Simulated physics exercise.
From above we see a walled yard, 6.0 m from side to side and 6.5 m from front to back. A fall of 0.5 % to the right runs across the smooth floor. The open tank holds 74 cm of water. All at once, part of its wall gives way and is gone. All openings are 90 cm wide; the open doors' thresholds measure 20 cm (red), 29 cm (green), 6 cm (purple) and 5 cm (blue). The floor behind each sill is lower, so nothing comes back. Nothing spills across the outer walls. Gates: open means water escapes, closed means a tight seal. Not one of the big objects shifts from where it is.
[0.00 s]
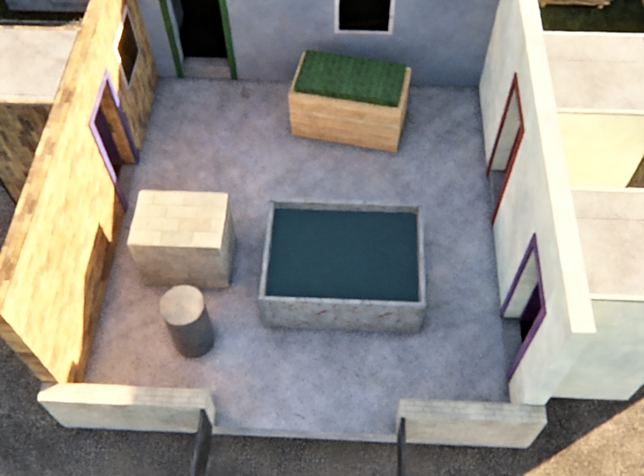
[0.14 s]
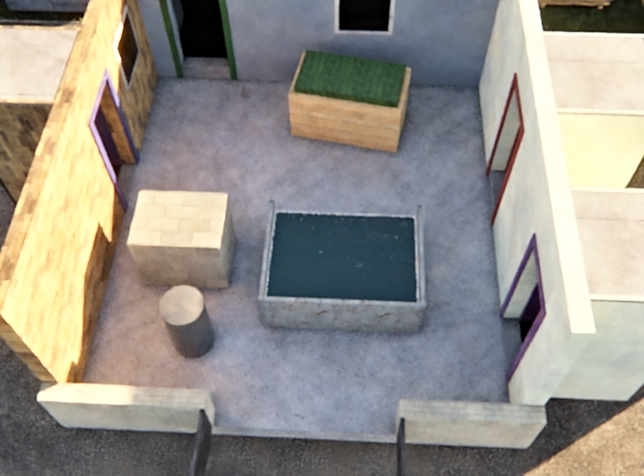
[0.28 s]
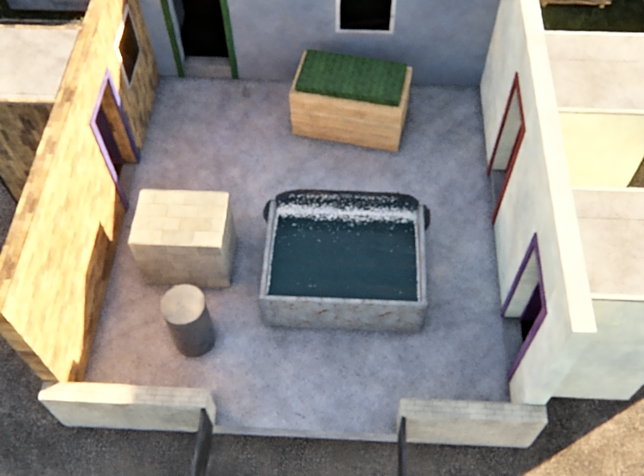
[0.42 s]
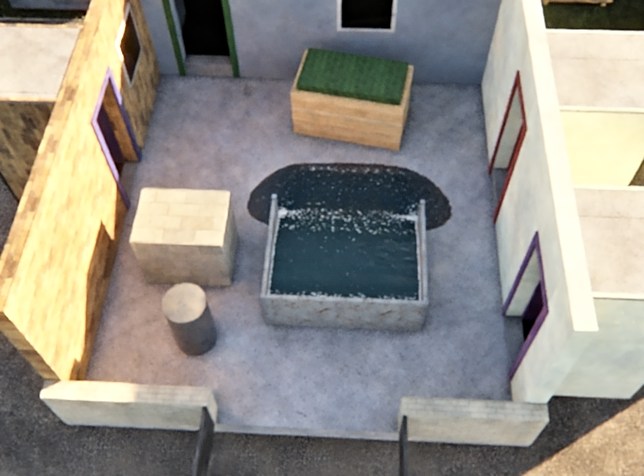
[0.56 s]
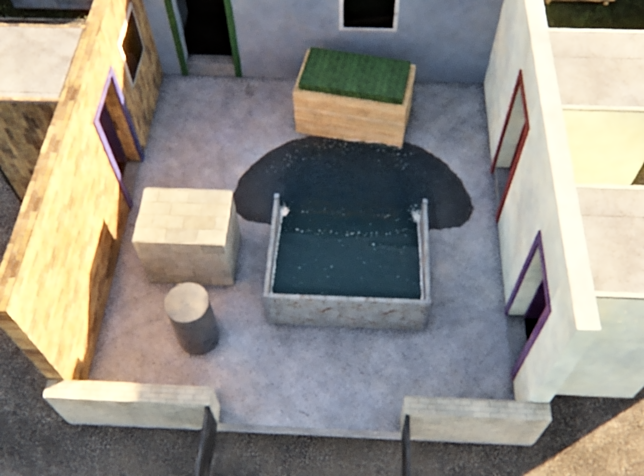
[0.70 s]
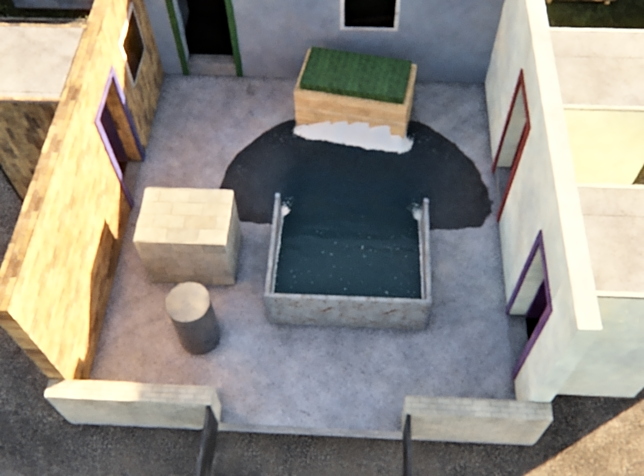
The clip shows a walled yard from above, where the far side of a rectangular open tank disappears and dark water pours out, fanning across the grey floor and reaching a green-topped box, with white foam along its base.
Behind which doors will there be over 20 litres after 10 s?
As I see it, the red door stops short of the limit; the green door stops short of the limit; the purple door stops short of the limit; the blue door overruns the limit.
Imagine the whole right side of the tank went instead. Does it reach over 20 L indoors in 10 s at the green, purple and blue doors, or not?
Then green does not exceed it, purple exceeds it, blue does not exceed it.
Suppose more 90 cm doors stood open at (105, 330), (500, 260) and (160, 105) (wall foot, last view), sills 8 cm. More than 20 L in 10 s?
Well, the first is on the low side, the second is on the low side, and the third is on the high side.
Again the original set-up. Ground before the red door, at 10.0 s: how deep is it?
Roughly 11.0 centimetres.
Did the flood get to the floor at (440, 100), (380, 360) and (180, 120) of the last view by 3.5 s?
Well, the first is drenched, the next untouched by it, the last drenched.
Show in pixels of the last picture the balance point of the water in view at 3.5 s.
(324, 161).
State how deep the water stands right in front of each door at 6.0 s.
Door by door, in cm: Red reads 10, green reads 14, purple reads 3, blue reads 12.
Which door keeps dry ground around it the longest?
Purple.
After 1.4 s water covers 35 % of the floor and is deepest (50 cm) near (352, 151); red door 7 cm at the sill, 0 L in, green door not reached, purple door not reached, blue door not reached.
After 2.2 s water covers 40 % of the floor and is deepest (44 cm) near (164, 79); red door 8 cm at the sill, 0 L in, green door 19 cm at the sill, 0 L in, purple door not reached, blue door not reached.
After 3.5 s water covers 60 % of the floor and is deepest (23 cm) near (482, 102); red door 18 cm at the sill, 5 L in, green door 19 cm at the sill, 0 L in, purple door not reached, blue door 16 cm at the sill, 28 L in.
After 6.0 s water covers 80 % of the floor and is deepest (20 cm) near (227, 223); red door 10 cm at the sill, 6 L in, green door 14 cm at the sill, 0 L in, purple door 3 cm at the sill, 0 L in, blue door 12 cm at the sill, 101 L in.
After 10.0 s water covers 100 % of the floor and is deepest (12 cm) near (404, 194); red door 11 cm at the sill, 6 L in, green door 5 cm at the sill, 0 L in, purple door 7 cm at the sill, 7 L in, blue door 6 cm at the sill, 173 L in.
